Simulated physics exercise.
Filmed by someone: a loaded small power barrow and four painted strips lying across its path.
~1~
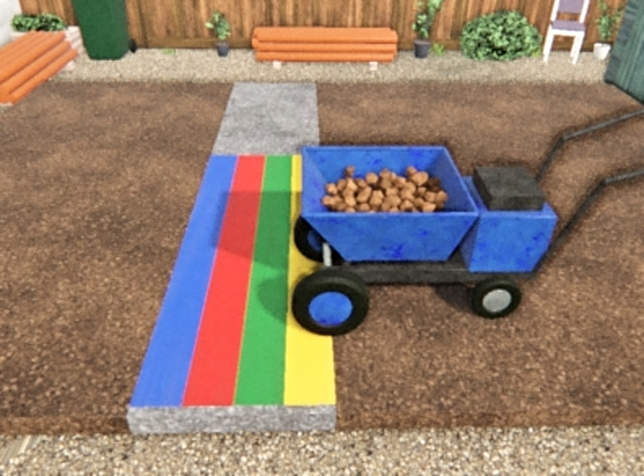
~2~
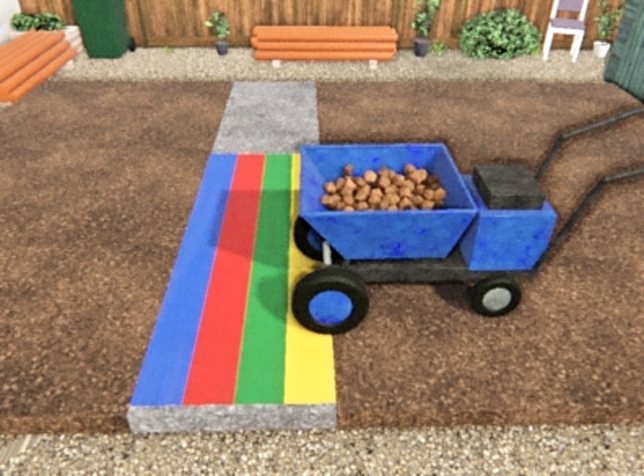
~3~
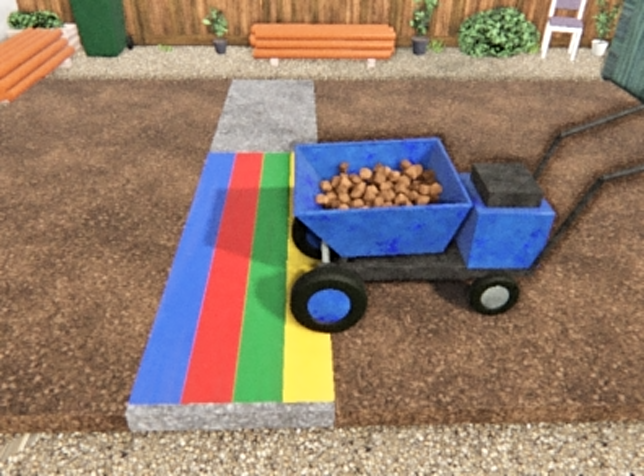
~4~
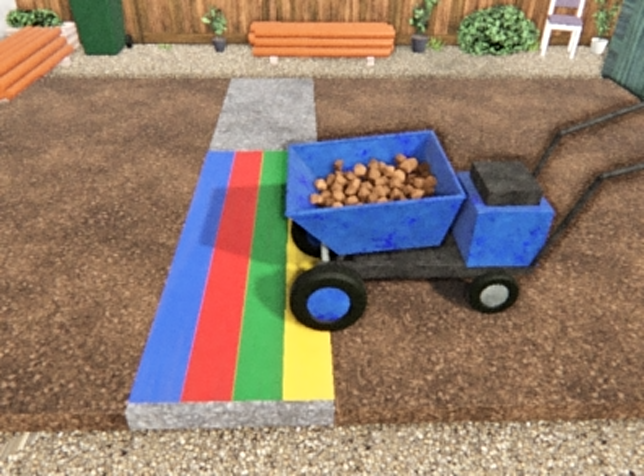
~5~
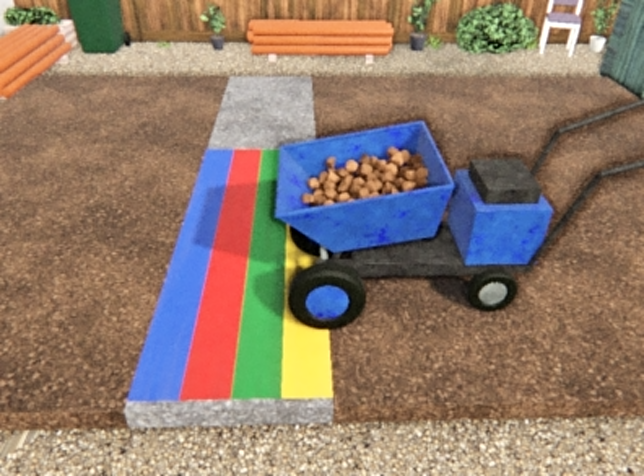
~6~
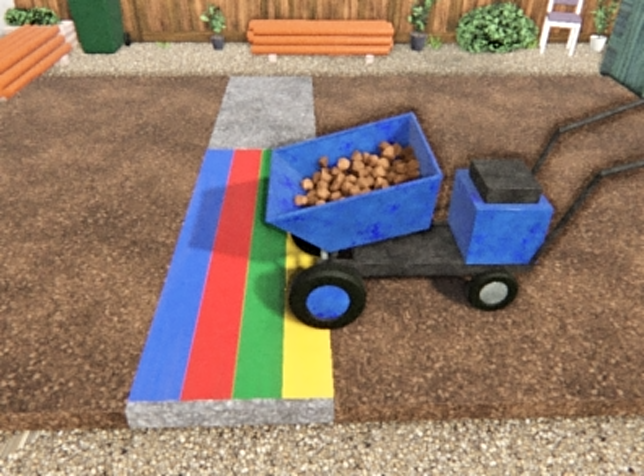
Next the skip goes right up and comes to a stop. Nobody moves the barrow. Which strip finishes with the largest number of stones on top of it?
The blue strip.
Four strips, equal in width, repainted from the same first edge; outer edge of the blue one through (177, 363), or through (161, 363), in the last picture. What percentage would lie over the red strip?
First case 0 per cent, second case 10 per cent.
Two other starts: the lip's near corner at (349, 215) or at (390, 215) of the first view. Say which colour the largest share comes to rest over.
One by one: The red one and the green strip.
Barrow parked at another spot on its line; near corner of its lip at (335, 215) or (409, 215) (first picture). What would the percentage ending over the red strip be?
Position 1: Near 40 %; position 2: Near 20 %.
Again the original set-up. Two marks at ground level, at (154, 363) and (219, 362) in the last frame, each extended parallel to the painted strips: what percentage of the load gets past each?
In order, some 30 % then some 90 %.
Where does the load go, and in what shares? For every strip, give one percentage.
Yellow strip 0 %, green strip 0 %, red strip 20 %, blue strip 45 %.
Shortly afterwards, skip tipped steeply; the whole lot in the skip.
Next, skip tipped right over; the bulk in the skip; a little over the red strip; a little over the blue strip.
Some moments later, skip tipped right over; a little in the skip; only a few over the green strip; near a quarter over the red strip; near half over the blue strip; near a quarter off the paint.
In the end, skip tipped right over; a little in the skip; none at all over the yellow strip; only a few over the green strip; near a quarter over the red strip; near half over the blue strip; near a quarter off the paint.
